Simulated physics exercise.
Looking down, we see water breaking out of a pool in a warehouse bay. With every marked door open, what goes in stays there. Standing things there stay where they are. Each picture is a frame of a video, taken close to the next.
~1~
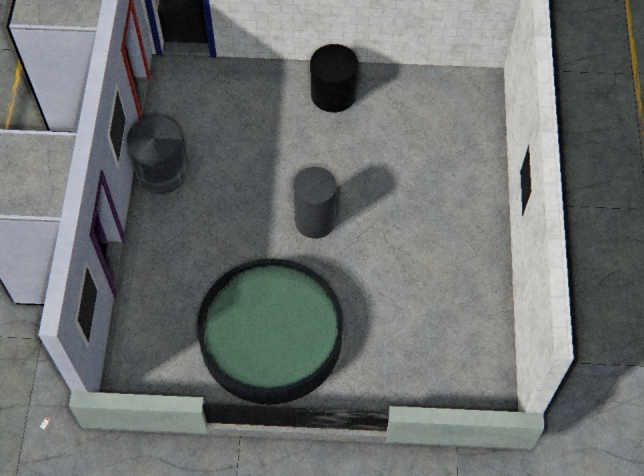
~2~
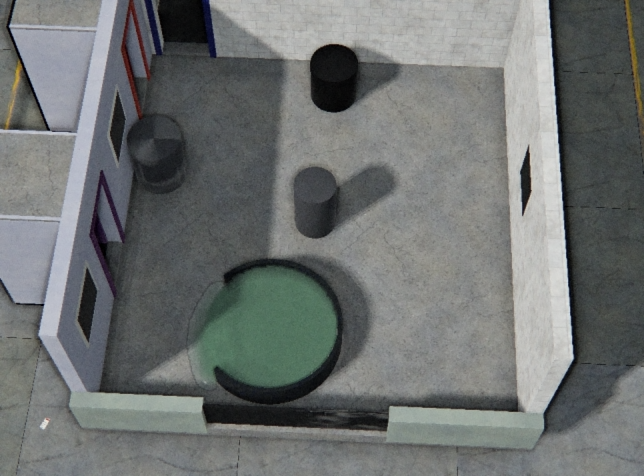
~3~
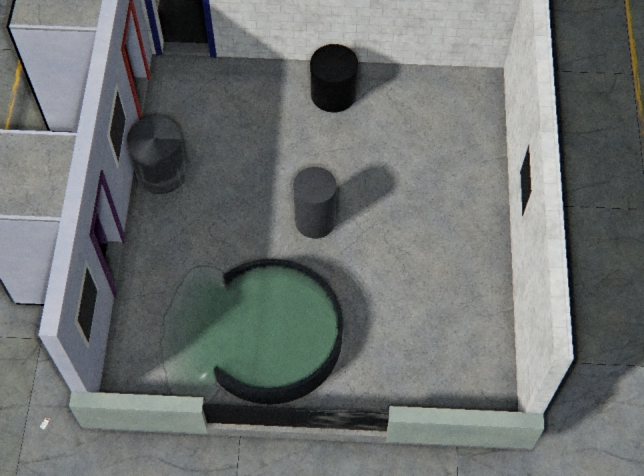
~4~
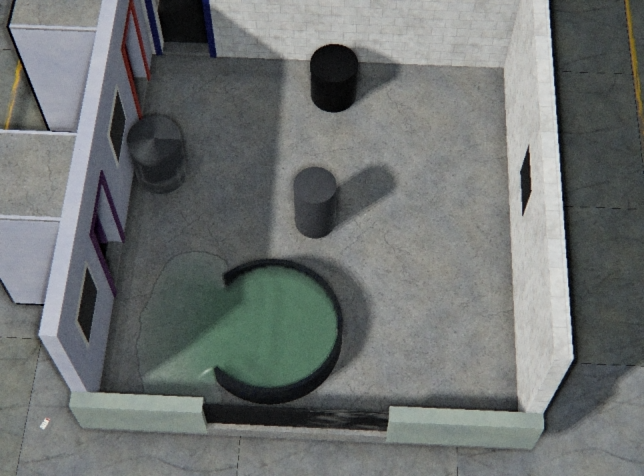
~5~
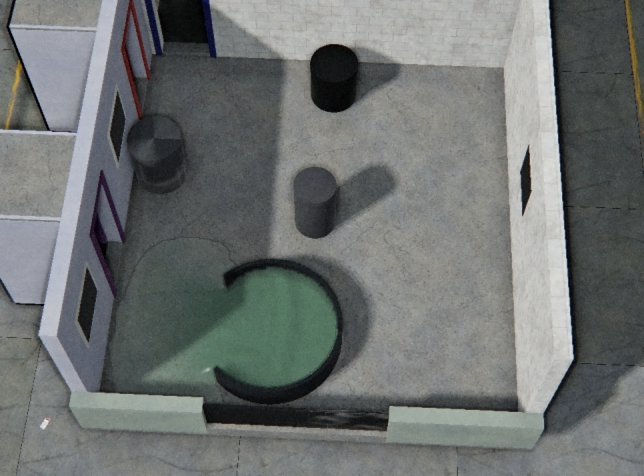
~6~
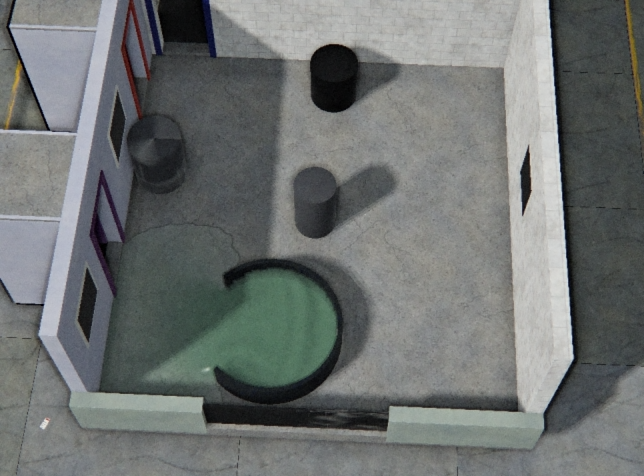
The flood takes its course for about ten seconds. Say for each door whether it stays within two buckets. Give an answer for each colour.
The red door stays within two buckets; the purple door goes past two buckets; the blue door stays within two buckets.
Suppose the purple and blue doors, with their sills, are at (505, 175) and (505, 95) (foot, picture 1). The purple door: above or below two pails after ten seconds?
Log - purple door: Short of the mark.
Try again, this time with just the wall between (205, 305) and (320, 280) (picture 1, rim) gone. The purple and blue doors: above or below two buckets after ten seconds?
In short: Purple exceeds the limit, blue exceeds the limit.
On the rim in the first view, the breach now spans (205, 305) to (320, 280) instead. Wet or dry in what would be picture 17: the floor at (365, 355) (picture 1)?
Answer: Bone-dry.
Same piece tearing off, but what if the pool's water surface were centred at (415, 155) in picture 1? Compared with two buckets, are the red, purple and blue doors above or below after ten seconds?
Taking the doors in turn, red door surpasses that, purple door surpasses that, and blue door surpasses that.
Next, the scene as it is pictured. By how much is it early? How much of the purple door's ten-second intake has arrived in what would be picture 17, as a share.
Roughly 40 percent.
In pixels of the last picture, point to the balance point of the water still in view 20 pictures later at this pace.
At about (198, 314).
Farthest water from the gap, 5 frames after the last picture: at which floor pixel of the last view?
Farthest reach: (134, 174).
A moment on, water covers 15 % of the floor; the red door not reached, the purple door over two buckets in, the blue door not reached.
Next, water covers 15 % of the floor; the red door not reached, the purple door far over two buckets in, the blue door not reached.
Then, water covers 25 % of the floor; the red door wet at the sill, nothing in, the purple door far over two buckets in, the blue door not reached.
Later, water covers 60 % of the floor; the red door wet at the sill, nothing in, the purple door far over two buckets in, the blue door wet at the sill, nothing in.
In the end, water covers 80 % of the floor; the red door wet at the sill, nothing in, the purple door far over two buckets in, the blue door wet at the sill, nothing in.
